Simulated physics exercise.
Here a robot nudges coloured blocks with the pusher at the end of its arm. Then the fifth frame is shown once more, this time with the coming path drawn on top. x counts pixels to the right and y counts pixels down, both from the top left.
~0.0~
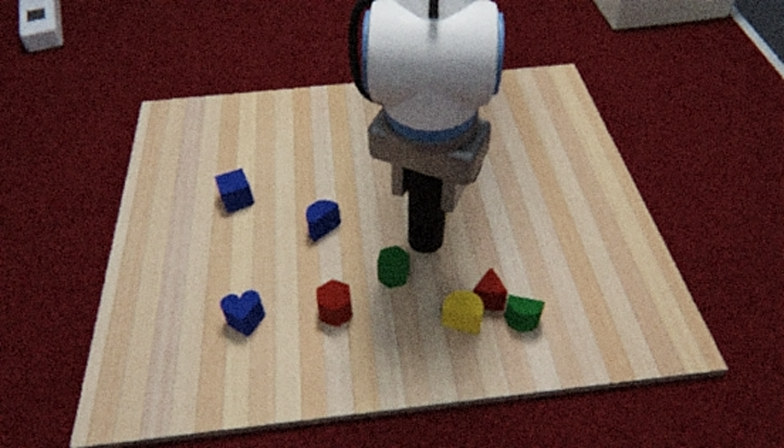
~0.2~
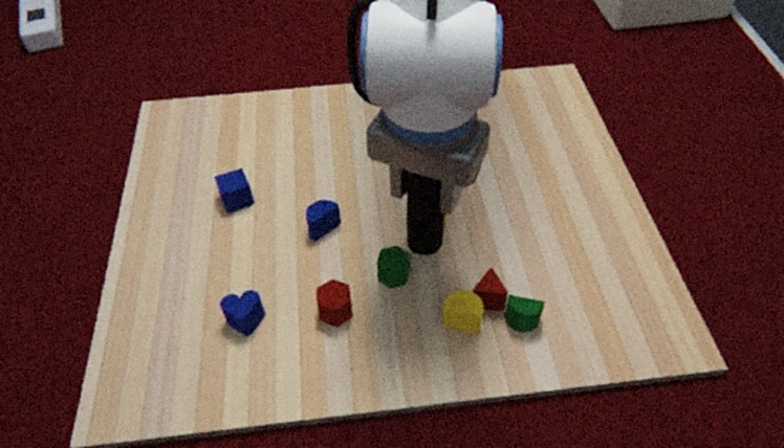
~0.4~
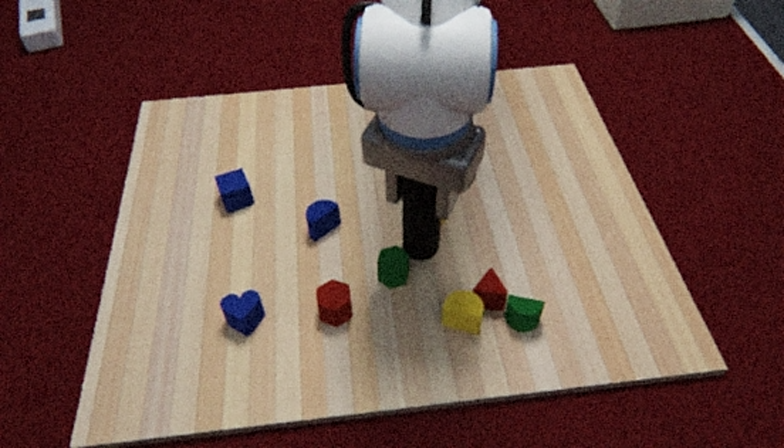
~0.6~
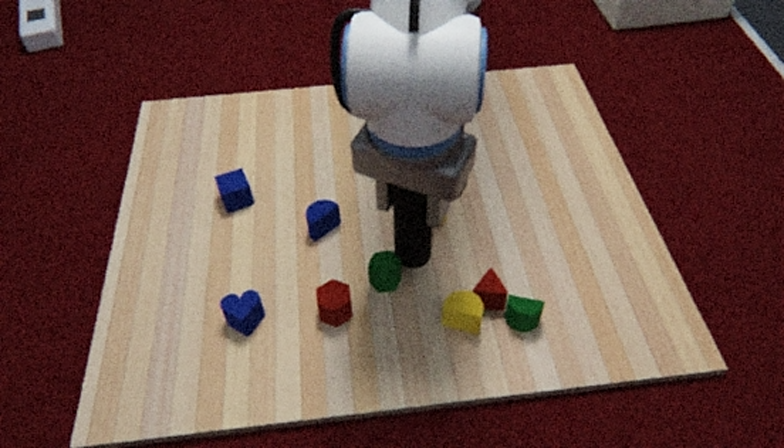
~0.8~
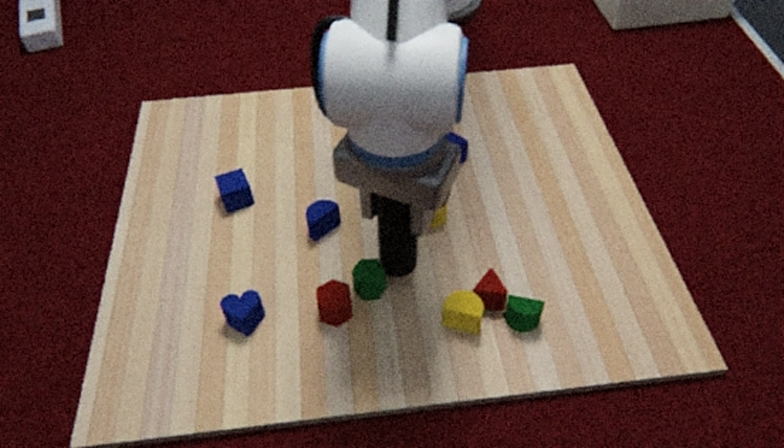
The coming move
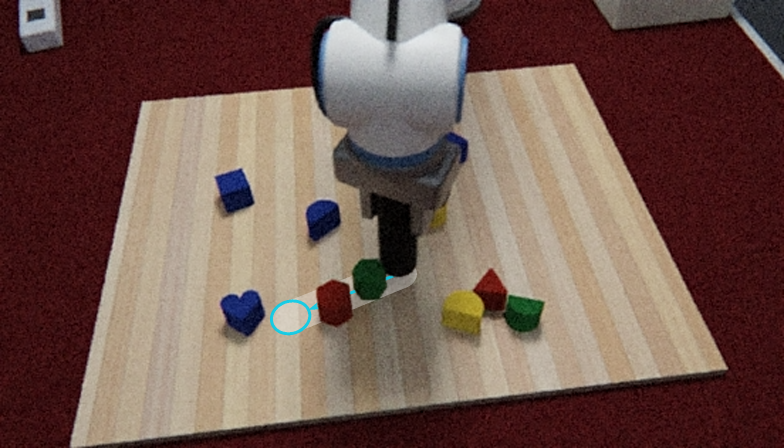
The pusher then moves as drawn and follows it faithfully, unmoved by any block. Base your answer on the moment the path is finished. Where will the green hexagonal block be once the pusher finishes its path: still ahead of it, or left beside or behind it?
Most likely the green hexagonal block stays ahead.
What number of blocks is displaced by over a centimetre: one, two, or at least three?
Shifted over 1 cm: Two.
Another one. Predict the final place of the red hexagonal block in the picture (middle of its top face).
Its top middle is near (247, 356).
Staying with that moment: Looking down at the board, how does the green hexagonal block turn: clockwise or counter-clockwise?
From above, the turn goes anticlockwise.
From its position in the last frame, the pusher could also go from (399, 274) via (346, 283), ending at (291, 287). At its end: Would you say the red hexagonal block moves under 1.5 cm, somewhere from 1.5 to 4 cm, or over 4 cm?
Final distance: More than 4 cm.
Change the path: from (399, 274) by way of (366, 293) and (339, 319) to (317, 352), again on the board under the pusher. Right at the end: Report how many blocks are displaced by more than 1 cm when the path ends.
My best guess is that a pair of blocks move over 1 cm.
Drawn move, straight from (399, 274) to (291, 317).
On the path given first. One third of the way, pusher at (361, 277); red hexagonal block at (308, 310), turned 15° clockwise; green hexagonal block at (333, 290), turned 25° anticlockwise.
Two thirds of the way, pusher at (324, 292); red hexagonal block at (274, 332); green hexagonal block at (296, 308), turned 35° anticlockwise.
At the end, pusher at (288, 306); blue heart still; red hexagonal block at (247, 356), turned 15° anticlockwise; green hexagonal block at (260, 326), turned 50° anticlockwise.
